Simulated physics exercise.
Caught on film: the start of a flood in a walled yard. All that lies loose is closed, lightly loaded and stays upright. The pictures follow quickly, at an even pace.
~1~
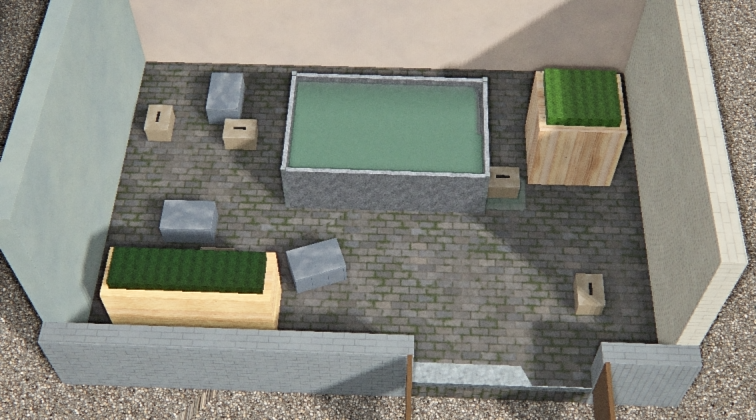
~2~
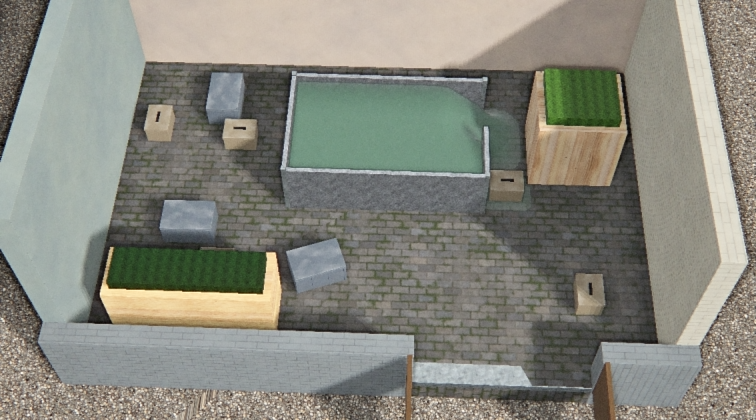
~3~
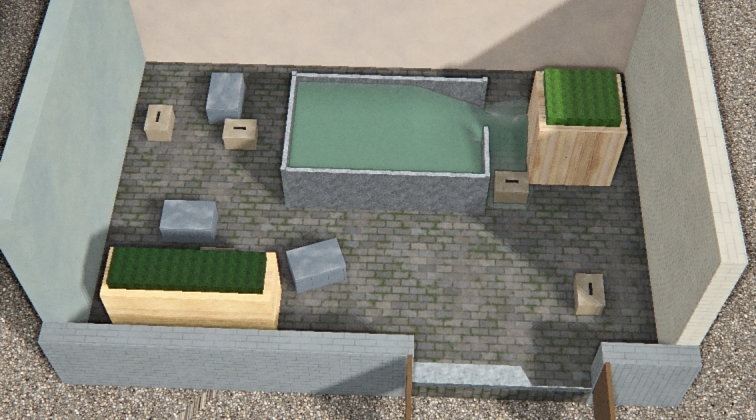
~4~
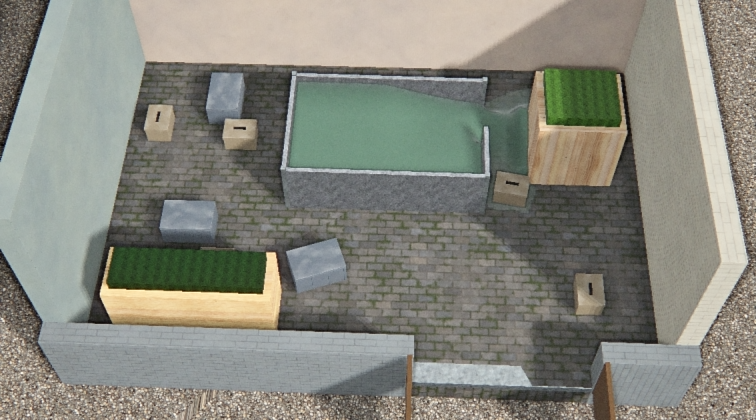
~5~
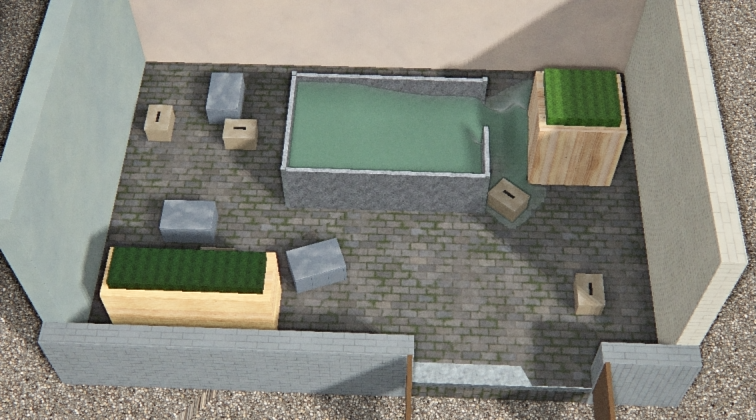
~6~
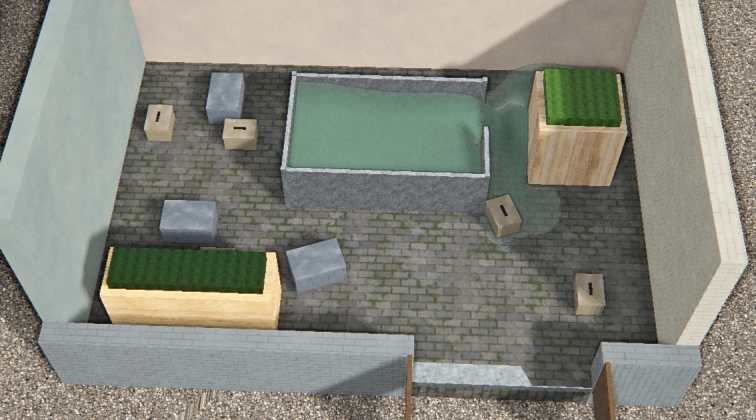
A large grey-walled tank of green water stands at the back of a paved, walled yard, seen from high above by a still camera. Wooden planters topped with green sit at right and lower left, with blue-grey blocks and small tan boxes scattered around. Water pours through a gap in the tank's right side and spreads over the paving, and the nearest tan box turns and slides slightly forward.
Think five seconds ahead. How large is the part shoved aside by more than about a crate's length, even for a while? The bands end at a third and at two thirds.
That comes to not even a third.
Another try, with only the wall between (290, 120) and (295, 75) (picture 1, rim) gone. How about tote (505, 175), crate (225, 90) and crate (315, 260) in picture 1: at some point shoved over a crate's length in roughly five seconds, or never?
As listed: Short of that, moved that far, under that.
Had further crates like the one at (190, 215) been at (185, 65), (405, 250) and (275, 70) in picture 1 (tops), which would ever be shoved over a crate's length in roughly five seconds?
One after the other: Under that, short of that, not that far.
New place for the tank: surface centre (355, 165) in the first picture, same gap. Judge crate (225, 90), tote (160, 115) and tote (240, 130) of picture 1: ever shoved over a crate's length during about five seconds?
One after the other: Under that, never so far, shifted that much.
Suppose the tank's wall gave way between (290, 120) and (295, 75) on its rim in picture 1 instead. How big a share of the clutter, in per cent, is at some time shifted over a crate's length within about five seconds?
Close to 60 %.
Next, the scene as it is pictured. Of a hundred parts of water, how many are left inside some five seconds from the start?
Roughly 84 per cent.
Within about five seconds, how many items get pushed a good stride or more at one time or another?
2 of them.
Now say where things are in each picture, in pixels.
In the first frame, a tote at (503, 177) rests on the ground; a crate at (225, 91), on the bottom; 0 of 8 have shifted.
In the second frame, a tote at (507, 180) rests on the ground, close to its start; a crate at (225, 91) rests on the ground; 1 of 8 have shifted.
In the third frame, a tote at (512, 182), on the bottom, close to its start; a crate at (225, 91) rests on the ground; 1 of 8 have shifted.
In the fourth frame, a tote at (512, 184), on the bottom, close to its start; a crate at (225, 91), on the bottom; 1 of 8 have shifted.
In the fifth frame, a tote at (509, 195), on the bottom, close to its start; a crate at (225, 91), on the bottom; 1 of 8 have shifted.
In the sixth frame, a tote at (504, 211), on the bottom, a stride from its start; a crate at (225, 91), on the bottom; 1 of 8 have shifted.
A moment on, 1 of 8 are well off their spots; 0 afloat.
Next, 1 of 8 are well off their spots; 0 afloat.
Later, 2 of 8 are well off their spots; 0 afloat.
In the end, 2 of 8 are well off their spots, and 2 have been at some point; 0 afloat.
